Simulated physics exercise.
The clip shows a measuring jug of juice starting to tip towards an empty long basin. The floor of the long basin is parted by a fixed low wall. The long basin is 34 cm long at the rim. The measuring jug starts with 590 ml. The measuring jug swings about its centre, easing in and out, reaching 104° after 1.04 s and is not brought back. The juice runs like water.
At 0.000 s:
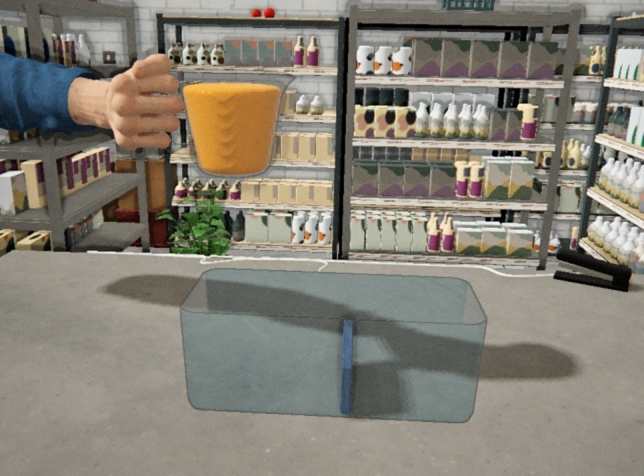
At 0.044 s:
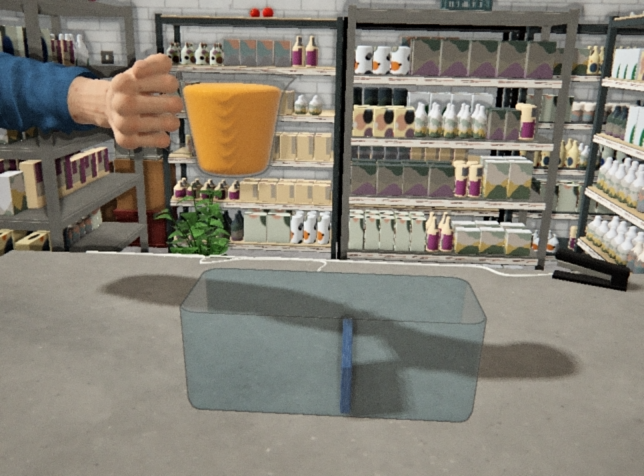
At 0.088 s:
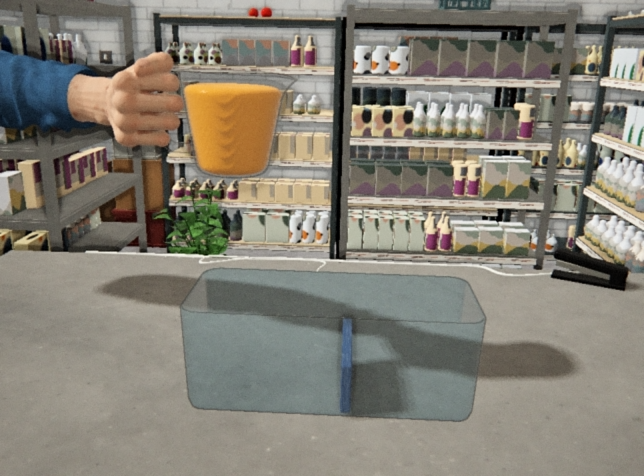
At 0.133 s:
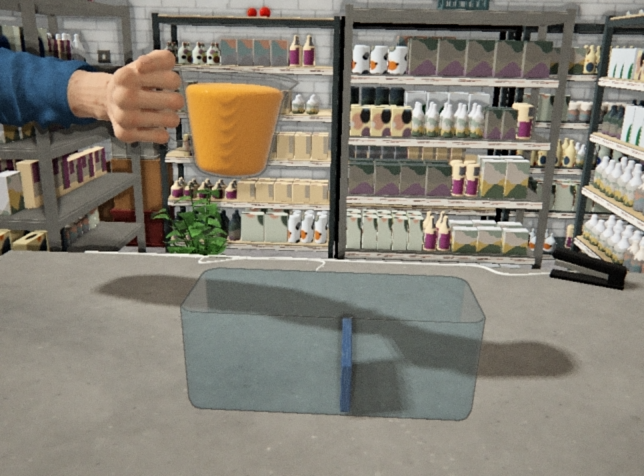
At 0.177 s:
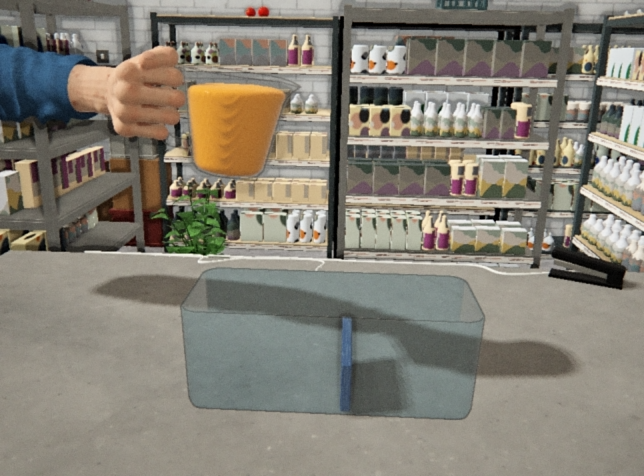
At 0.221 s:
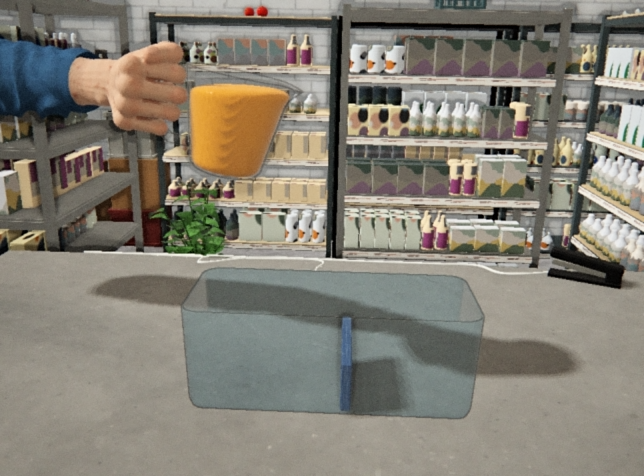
The clip opens on a clear container of orange juice beside a fist at upper left, above an empty, see-through long basin with a blue divider, before stocked shop shelves. The container stays almost still at first, then tilts slightly to the right, while the basin remains motionless on the grey surface.
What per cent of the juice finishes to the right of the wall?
The far part has some 71 per cent.
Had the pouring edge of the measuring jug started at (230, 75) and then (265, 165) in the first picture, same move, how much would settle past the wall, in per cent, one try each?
First 0, then 0 per cent.
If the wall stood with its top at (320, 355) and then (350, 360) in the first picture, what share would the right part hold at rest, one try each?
First 95, then 75 per cent.
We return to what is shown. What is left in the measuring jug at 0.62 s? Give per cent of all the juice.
About 70 per cent.
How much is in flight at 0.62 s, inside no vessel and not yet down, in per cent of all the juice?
Near 26 in a hundred.
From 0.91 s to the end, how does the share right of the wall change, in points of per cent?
The share moves up, by some 16 per cent.
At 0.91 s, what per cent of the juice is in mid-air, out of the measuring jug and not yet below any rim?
Near 26 in a hundred.
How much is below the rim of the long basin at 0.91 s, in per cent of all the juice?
About 60 per cent.
By 0.62 s the tilt is 67° and 70 per cent is still to pour, 0 is left of the wall and 4 right of it.
By 0.91 s the tilt is 100° and 15 per cent is still to pour, 4 is left of the wall and 56 right of it.
By 1.21 s the tilt is 104° and 0 per cent is still to pour, 26 is left of the wall and 71 right of it.
By 1.54 s the tilt is 104° and 0 per cent is still to pour, 27 is left of the wall and 71 right of it.
At rest 27 per cent lies left of the wall, 71 right of it and 2 outside.
